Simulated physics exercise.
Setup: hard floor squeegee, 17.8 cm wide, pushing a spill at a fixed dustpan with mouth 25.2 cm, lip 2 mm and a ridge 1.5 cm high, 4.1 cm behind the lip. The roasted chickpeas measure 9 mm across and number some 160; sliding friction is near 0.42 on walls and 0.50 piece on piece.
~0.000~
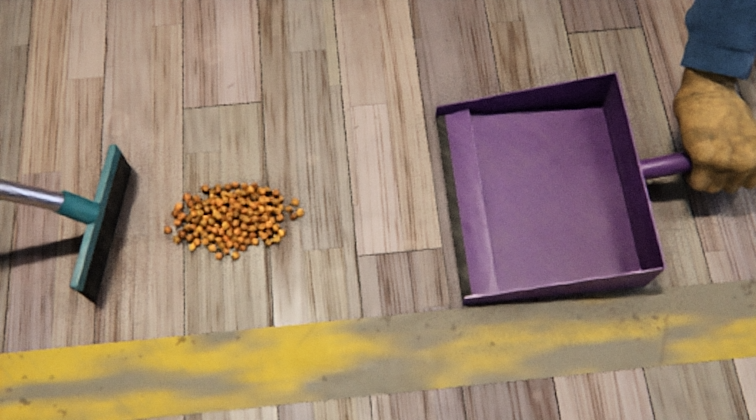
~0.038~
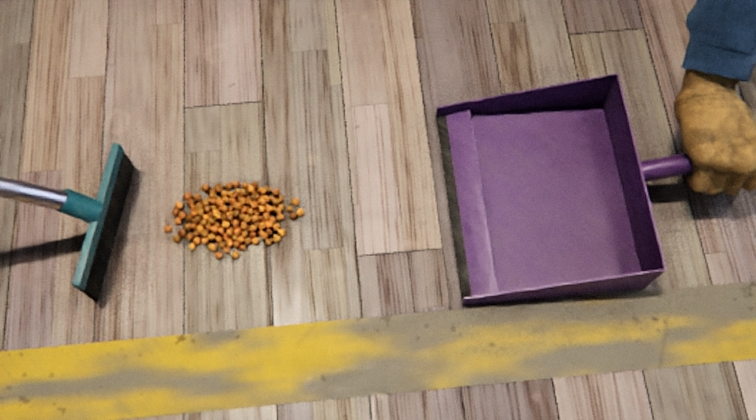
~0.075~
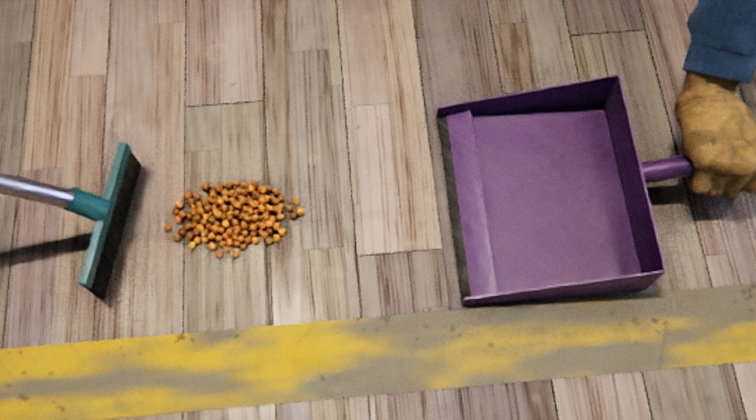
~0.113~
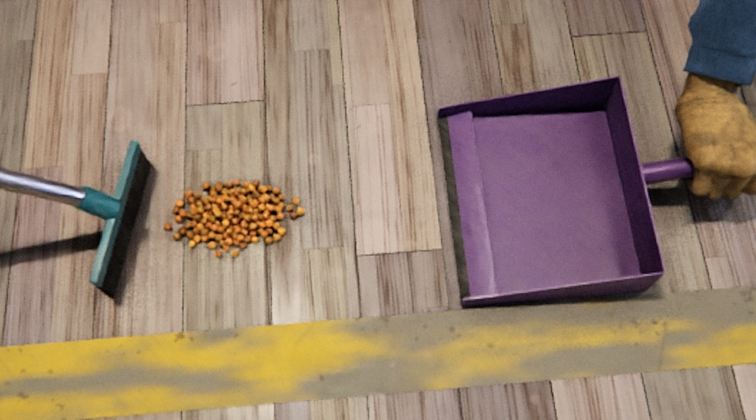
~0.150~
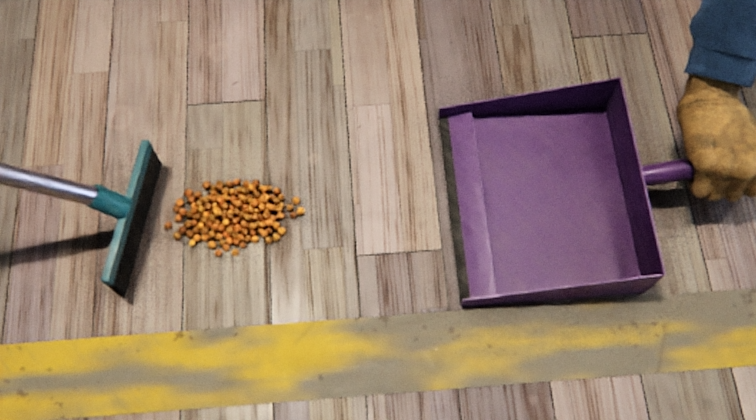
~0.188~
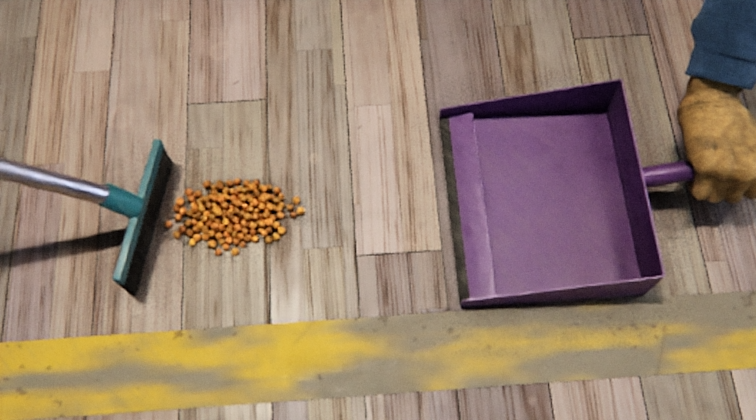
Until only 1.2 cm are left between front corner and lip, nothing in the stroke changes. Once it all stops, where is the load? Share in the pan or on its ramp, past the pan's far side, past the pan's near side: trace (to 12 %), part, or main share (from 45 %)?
Pan part, far side trace, near side trace.
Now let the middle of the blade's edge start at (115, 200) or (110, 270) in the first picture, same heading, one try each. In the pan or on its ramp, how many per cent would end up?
Some 20 and 20 per cent.
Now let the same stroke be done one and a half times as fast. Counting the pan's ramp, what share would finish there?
I'd put it at close to 25 per cent.
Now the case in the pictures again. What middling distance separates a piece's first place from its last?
Near 26 cm.
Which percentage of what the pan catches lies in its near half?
Share: Approx. 60 %.
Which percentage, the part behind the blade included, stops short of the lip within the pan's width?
Roughly 70 percent.
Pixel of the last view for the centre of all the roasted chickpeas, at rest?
Once everything settles, the centre is around (447, 229).
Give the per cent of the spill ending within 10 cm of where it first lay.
The figure is some 5 percent.
After 0.64 s, middle of the blade 21 cm from the lip; 0 % over the lip, far side 0 %, near side 0 %.
After 0.94 s, middle of the blade 10 cm from the lip; 0 % over the lip, far side 0 %, near side 0 %.
Then, at 1.34 s, middle of the blade 3 cm from the lip; 25 % over the lip, far side 0 %, near side 5 %.
At rest (1.6 s), pan 25 %, far side 0 %, near side 5 %, in front of the lip or behind the blade 70 %.
